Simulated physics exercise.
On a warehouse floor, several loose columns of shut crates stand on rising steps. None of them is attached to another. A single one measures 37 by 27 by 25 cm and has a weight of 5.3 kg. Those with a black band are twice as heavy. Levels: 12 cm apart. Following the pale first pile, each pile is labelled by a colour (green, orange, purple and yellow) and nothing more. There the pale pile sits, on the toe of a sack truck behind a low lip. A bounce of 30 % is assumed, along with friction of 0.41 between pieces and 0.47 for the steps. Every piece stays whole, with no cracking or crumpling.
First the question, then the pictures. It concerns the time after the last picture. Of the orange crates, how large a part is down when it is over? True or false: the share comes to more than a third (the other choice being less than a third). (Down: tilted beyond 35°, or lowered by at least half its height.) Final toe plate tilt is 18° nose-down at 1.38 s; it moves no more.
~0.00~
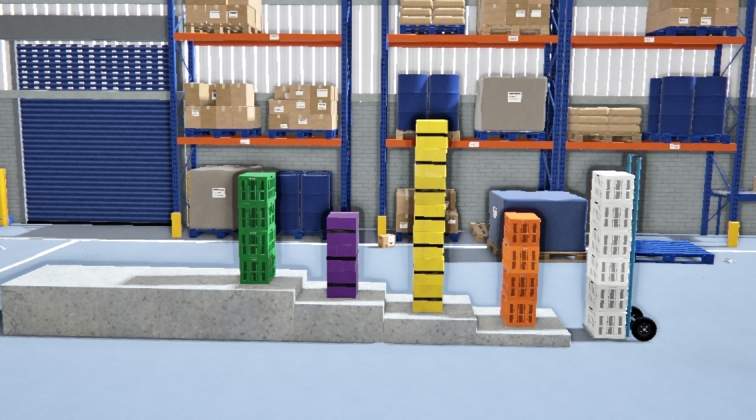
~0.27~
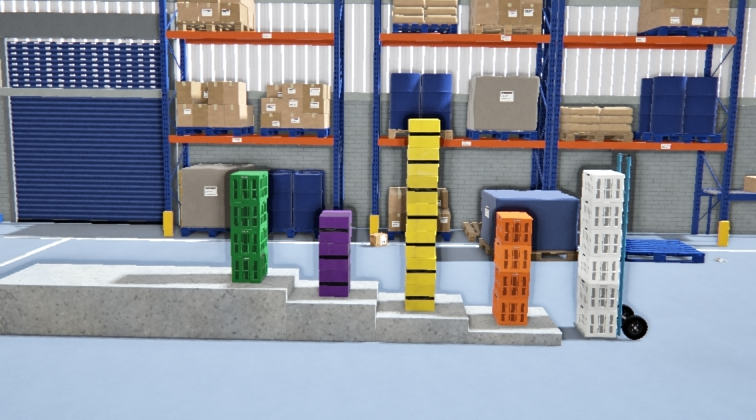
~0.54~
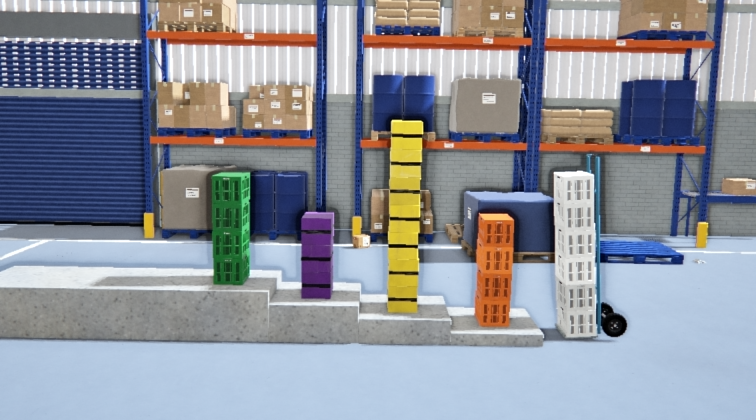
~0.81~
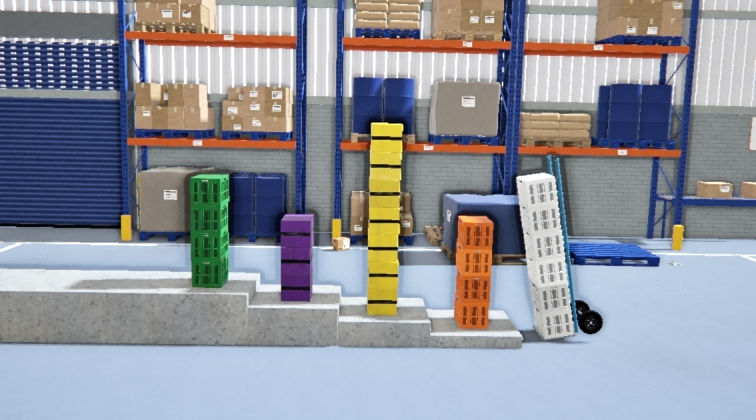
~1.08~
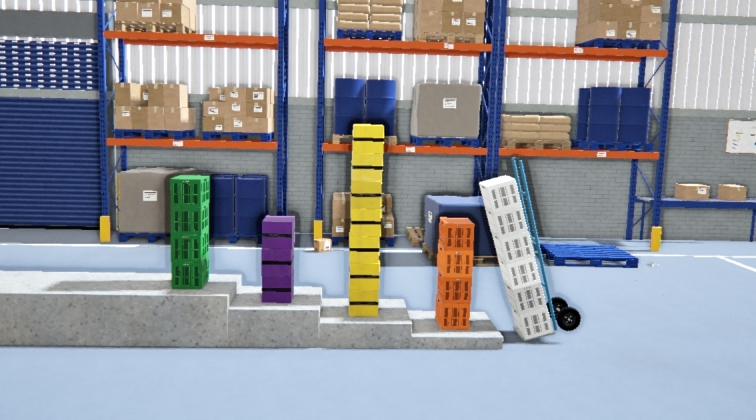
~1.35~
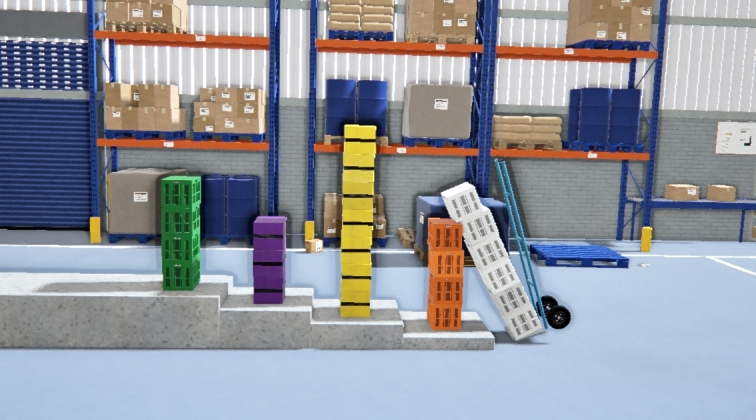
True.
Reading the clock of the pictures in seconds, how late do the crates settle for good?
That happens at roughly 5.0 seconds.
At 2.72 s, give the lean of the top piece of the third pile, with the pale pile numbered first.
Roughly 10 degrees.
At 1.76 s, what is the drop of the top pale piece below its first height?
Some 20 cm lower.
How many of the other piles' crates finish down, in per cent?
Something close to 90 percent of them.
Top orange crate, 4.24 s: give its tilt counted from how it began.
At that moment, roughly 50 degrees.
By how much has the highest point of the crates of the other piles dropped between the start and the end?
It sits roughly 95 centimetres lower.
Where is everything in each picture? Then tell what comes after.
In the first frame (each place is the centre of the face we see best; the camera pans a little), truck frame (637, 194) 0° forward; top orange crate (525, 233); top yellow crate (432, 135); the others all in place.
In the second frame, truck frame (627, 193) 0° forward; top orange crate (517, 232).
In the third frame, truck frame (598, 193) 4° forward, top of the pale pile leaning 4°; top orange crate (499, 234); the others all in place.
In the fourth frame, truck frame (561, 194) 10° forward, top of the pale pile leaning 10°; top orange crate (478, 236); the others all in place.
In the fifth frame, truck frame (527, 195) 15° forward, top of the pale pile leaning 17°; top orange crate (459, 237); the others all in place.
In the sixth frame, truck frame (512, 196) 18° forward, top of the pale pile leaning 24°; top orange crate (448, 238) moved 29 mm; top yellow crate (360, 140); one has shifted.
By 1.76 s, 6 of the pale pile down; none of the 4 orange crates down (0 of 18 in all colours); top orange crate tilted 18°.
By 2.72 s, 6 of the pale pile down; 4 of the 4 orange crates down (4 of 18 in all colours); top orange crate tilted 25°, 19 cm lower; top yellow crate tilted 15°.
By 3.54 s, 6 of the pale pile down; 4 of the 4 orange crates down (13 of 18 in all colours); top orange crate tilted 48°, 34 cm lower; top yellow crate tilted 51°, 55 cm lower.
By 4.24 s, 6 of the pale pile down; 4 of the 4 orange crates down (16 of 18 in all colours); top orange crate tilted 48°, 34 cm lower; top yellow crate tilted 61°, 1.08 m lower.
When it is over (5.2 s), 6 of the pale pile down; 4 of the 4 orange crates down (16 of 18 in all colours); top orange crate tilted 48°, 34 cm lower; top yellow crate on its side. That is 100 per cent. In pixels of the last frame, middles, top orange crate near (356, 269), top yellow crate near (27, 268).
